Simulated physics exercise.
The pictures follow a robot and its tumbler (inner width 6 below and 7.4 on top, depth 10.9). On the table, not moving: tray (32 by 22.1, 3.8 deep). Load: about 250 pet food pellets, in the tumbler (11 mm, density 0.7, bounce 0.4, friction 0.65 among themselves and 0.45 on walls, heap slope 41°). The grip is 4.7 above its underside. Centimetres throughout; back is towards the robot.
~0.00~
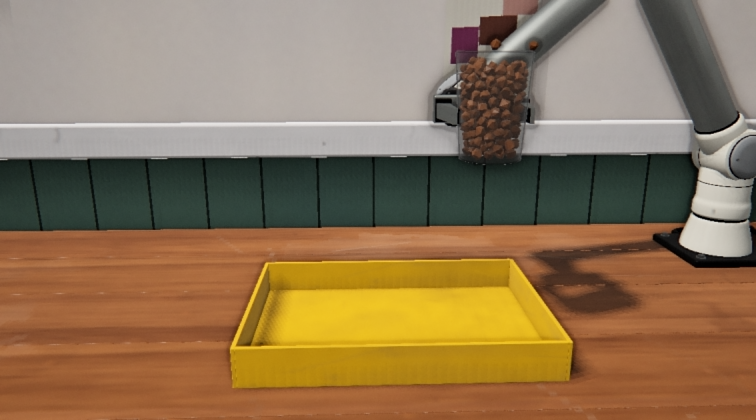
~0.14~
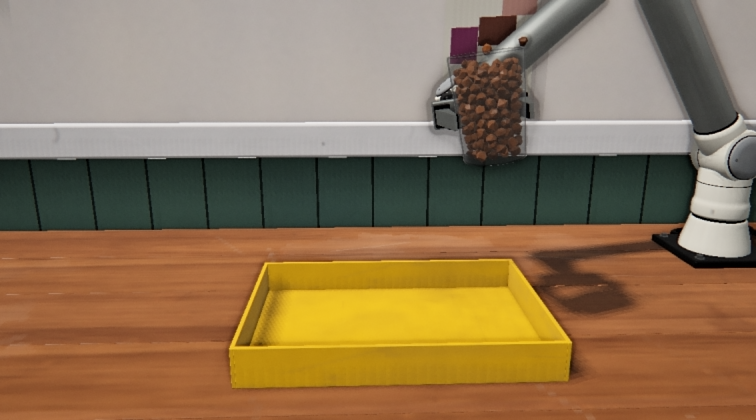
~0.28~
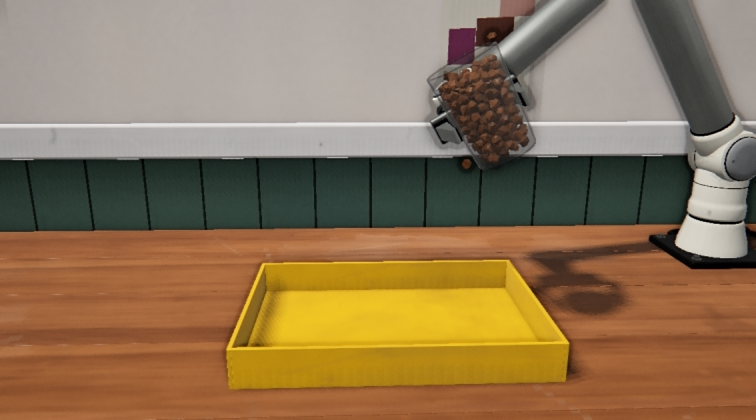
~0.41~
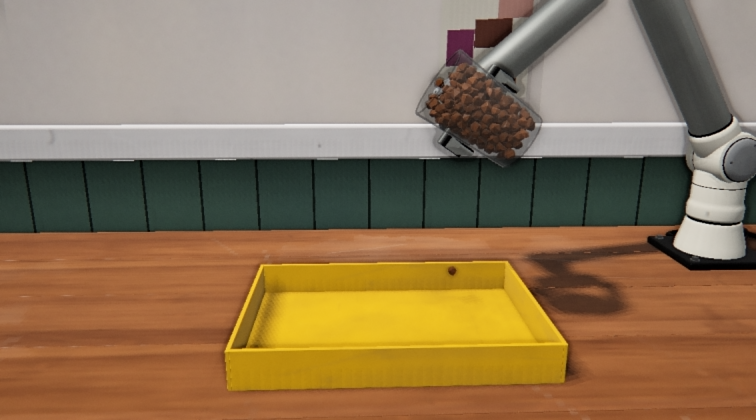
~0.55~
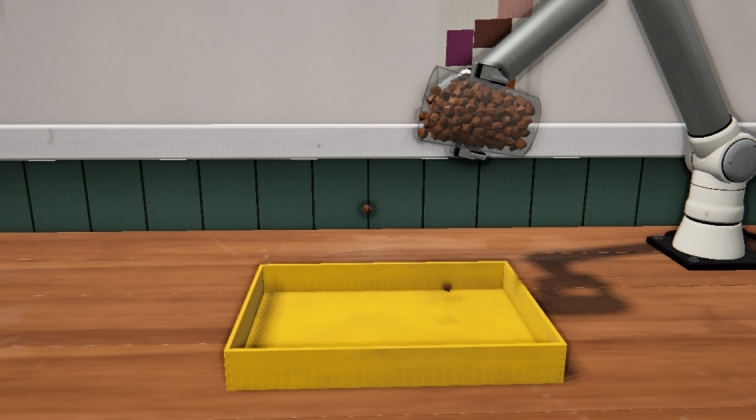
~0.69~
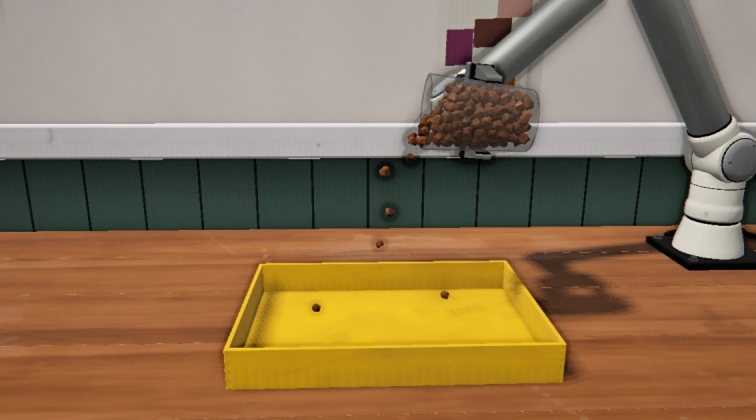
A robot arm tipped a clear tumbler packed with brown pellets over to the left until it lay nearly sideways, and a few pellets dropped out, a couple landing in the yellow tray below.
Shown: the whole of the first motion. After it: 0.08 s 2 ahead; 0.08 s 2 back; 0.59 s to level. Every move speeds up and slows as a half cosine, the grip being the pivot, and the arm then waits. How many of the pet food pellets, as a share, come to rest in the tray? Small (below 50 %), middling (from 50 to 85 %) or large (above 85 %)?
Answer: Small; below 50 % of the pet food pellets finish in the tray.
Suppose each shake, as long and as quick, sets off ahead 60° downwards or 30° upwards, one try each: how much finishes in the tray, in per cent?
Some 15 and 35 per cent.
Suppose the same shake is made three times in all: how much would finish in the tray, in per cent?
In that case some 55 per cent.
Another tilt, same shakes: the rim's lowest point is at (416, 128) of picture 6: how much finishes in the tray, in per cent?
Some 10 per cent.
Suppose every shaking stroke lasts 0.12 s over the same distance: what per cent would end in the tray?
In that case some 15 per cent.
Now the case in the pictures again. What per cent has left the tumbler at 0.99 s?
Near 30 per cent so far.
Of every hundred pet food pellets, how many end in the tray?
Roughly 30 per cent.
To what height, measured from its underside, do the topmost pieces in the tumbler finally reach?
About 10.0 cm.
After 0.99 s, tilted 74° forward, highest piece 27 above the table; 178 in the tumbler, 52 in the tray, 18 in flight or on a rim.
After 1.29 s, tilted 13° forward, highest piece 30 above the table; 176 in the tumbler, 72 in the tray.
After 1.64 s, level, highest piece 30 above the table; 176 in the tumbler, 72 in the tray.
After 2.69 s, level, highest piece 30 above the table; 176 in the tumbler, 72 in the tray.
At rest, 176 in the tumbler, 72 in the tray. That is 29 % in the tray.
